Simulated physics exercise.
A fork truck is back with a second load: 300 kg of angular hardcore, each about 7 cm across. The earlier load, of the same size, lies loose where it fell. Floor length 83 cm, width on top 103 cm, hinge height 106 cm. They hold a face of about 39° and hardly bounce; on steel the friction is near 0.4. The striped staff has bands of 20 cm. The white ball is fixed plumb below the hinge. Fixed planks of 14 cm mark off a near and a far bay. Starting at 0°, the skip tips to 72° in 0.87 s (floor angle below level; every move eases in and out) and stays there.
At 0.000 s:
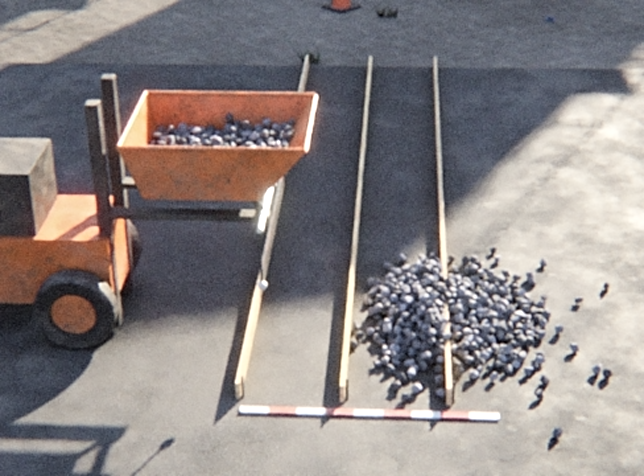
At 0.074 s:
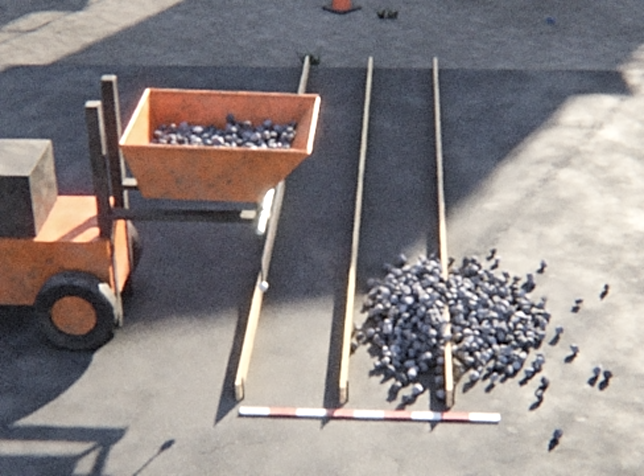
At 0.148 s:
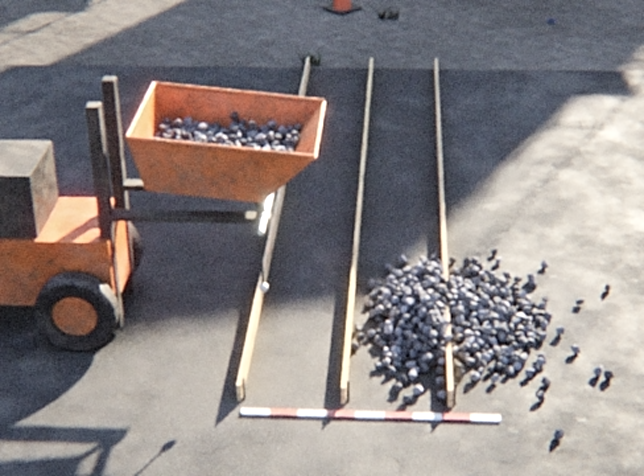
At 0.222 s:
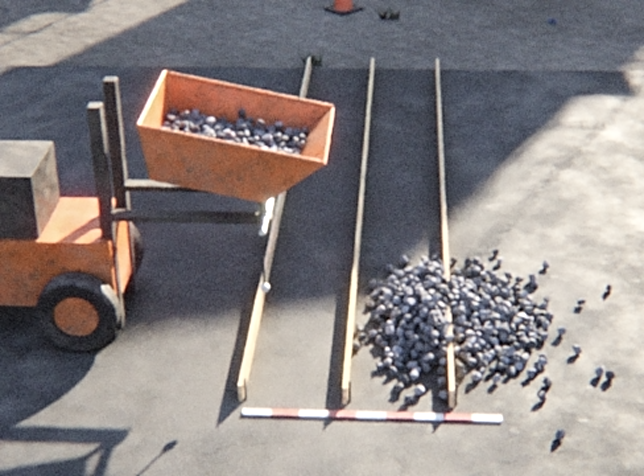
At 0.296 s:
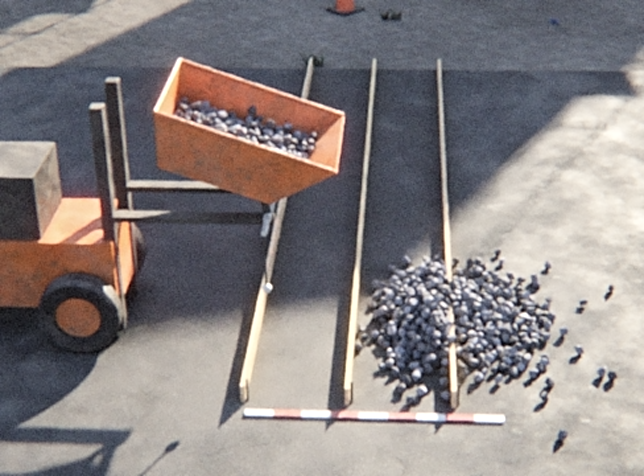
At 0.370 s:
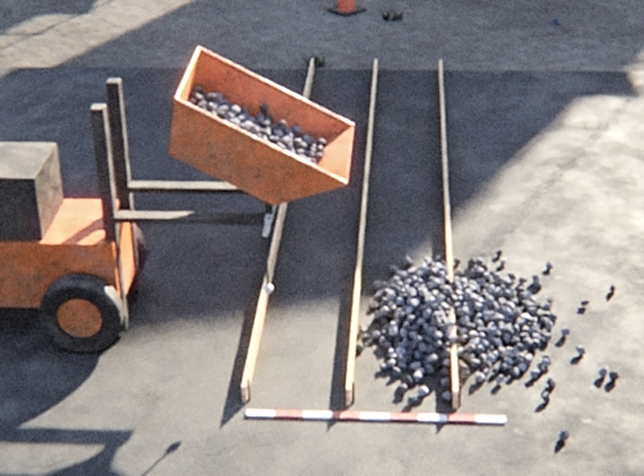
An orange forklift-like machine held up an orange skip of dark stones, which slowly tilted down to the right, its left end rising, while a loose pile lay still around the right-hand board.
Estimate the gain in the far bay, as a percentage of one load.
Some 72 per cent is added.
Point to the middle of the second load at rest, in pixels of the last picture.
Their middle is at about (411, 306).
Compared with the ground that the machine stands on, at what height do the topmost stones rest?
Some 38 cm above that level.
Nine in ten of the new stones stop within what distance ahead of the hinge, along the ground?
Roughly 170 cm ahead of it.
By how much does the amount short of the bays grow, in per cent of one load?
About 0 per cent.
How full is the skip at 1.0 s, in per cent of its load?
Roughly 95 per cent is still inside.
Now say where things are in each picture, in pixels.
In the first frame, lip at (306, 151), floor tilted 0°, highest stones at (251, 130). The earlier load is highest near (427, 299), 26 cm above ground level, 60 % in the far bay, 40 % past the last board.
In the second frame, lip at (309, 153), floor tilted 1°, highest stones at (239, 131); the stones move at 0.3 m/s on average.
In the third frame, lip at (315, 157), floor tilted 6°, highest stones at (198, 128); the stones move at 0.6 m/s on average.
In the fourth frame, the skip is at 12°, its lip at (325, 164); the top of the load is at (188, 125); the stones move at 0.9 m/s on average.
In the fifth frame, the skip is at 19°, its lip at (336, 173); the top of the load is at (188, 113); the stones move at 1.1 m/s on average.
In the sixth frame, the skip is at 28°, its lip at (346, 184); the top of the load is at (201, 100); the stones move at 1.1 m/s on average.
After 0.6 s the floor is at 61°; in per cent of one load, 100 in the skip, 60 in the far bay, 40 past the last board; the foremost stones are at (598, 324).
After 1.0 s the floor is at 72°; in per cent of one load, 96 in the skip, 64 in the far bay, 40 past the last board; the foremost stones are at (598, 324).
After 1.3 s the floor is at 72°; in per cent of one load, 47 in the skip, 107 in the far bay, 46 past the last board; the foremost stones are at (598, 324).
After 3.9 s the floor is at 72°; in per cent of one load, 0 in the skip, 0 in the near bay, 132 in the far bay, 68 past the last board; the foremost stones are at (609, 325). Net gain in the far bay, 72.
